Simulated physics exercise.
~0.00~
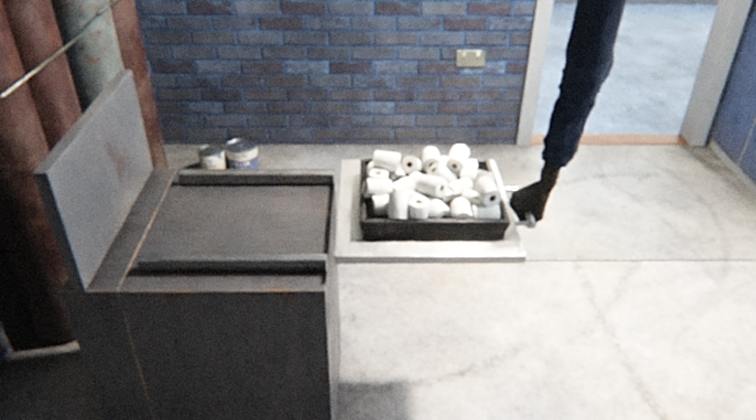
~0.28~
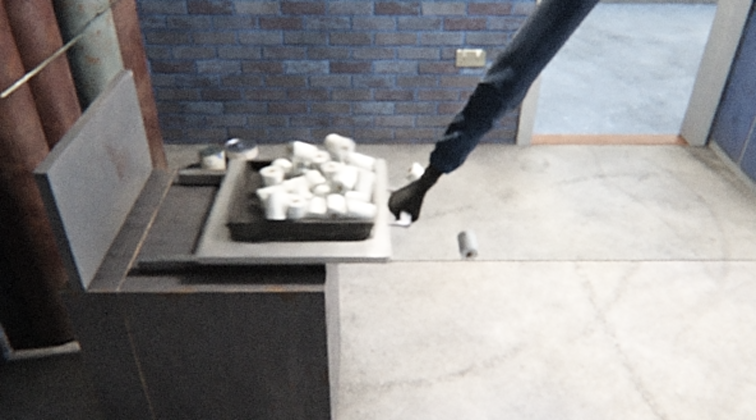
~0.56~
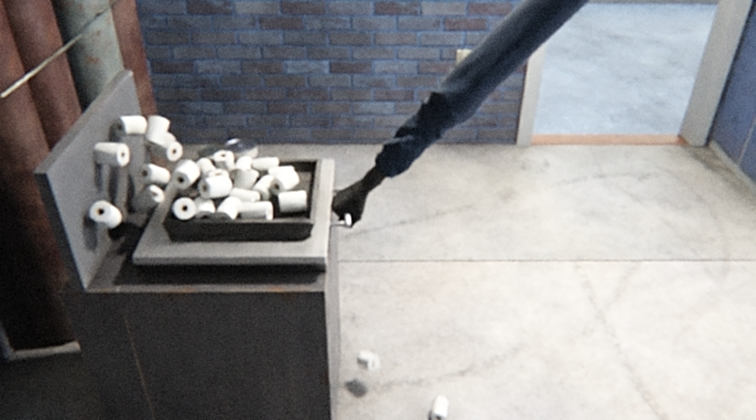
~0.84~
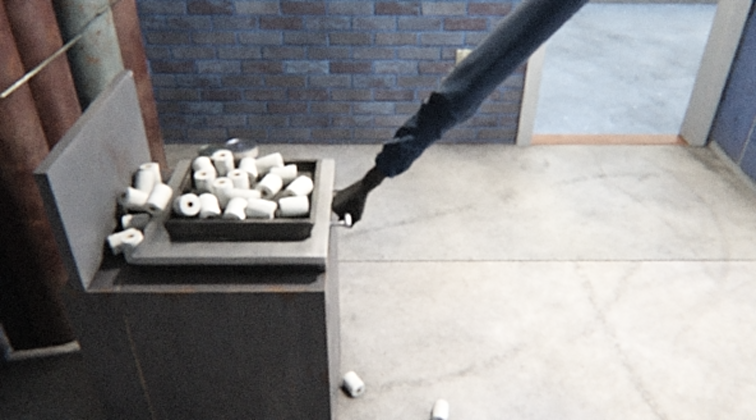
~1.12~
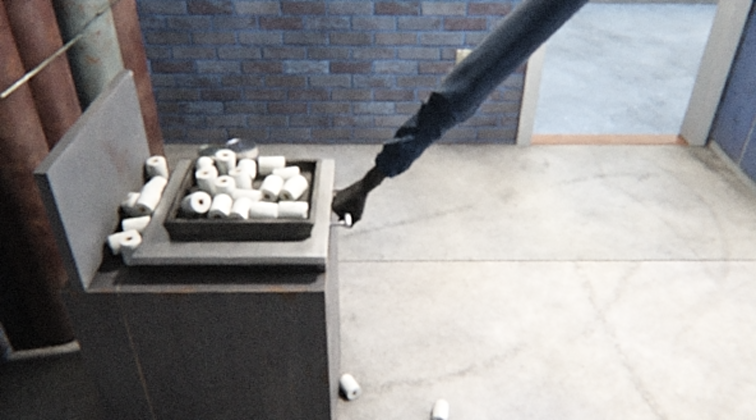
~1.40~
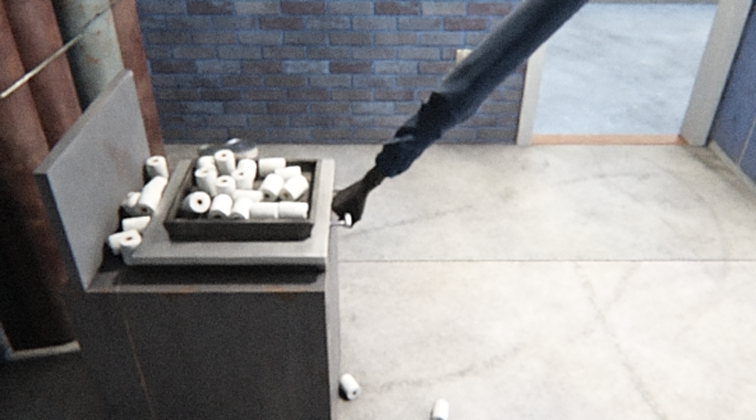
In a brick-walled room, a dark arm shoving a shelf and crate left, scattering white rolls against the panel and onto the floor.
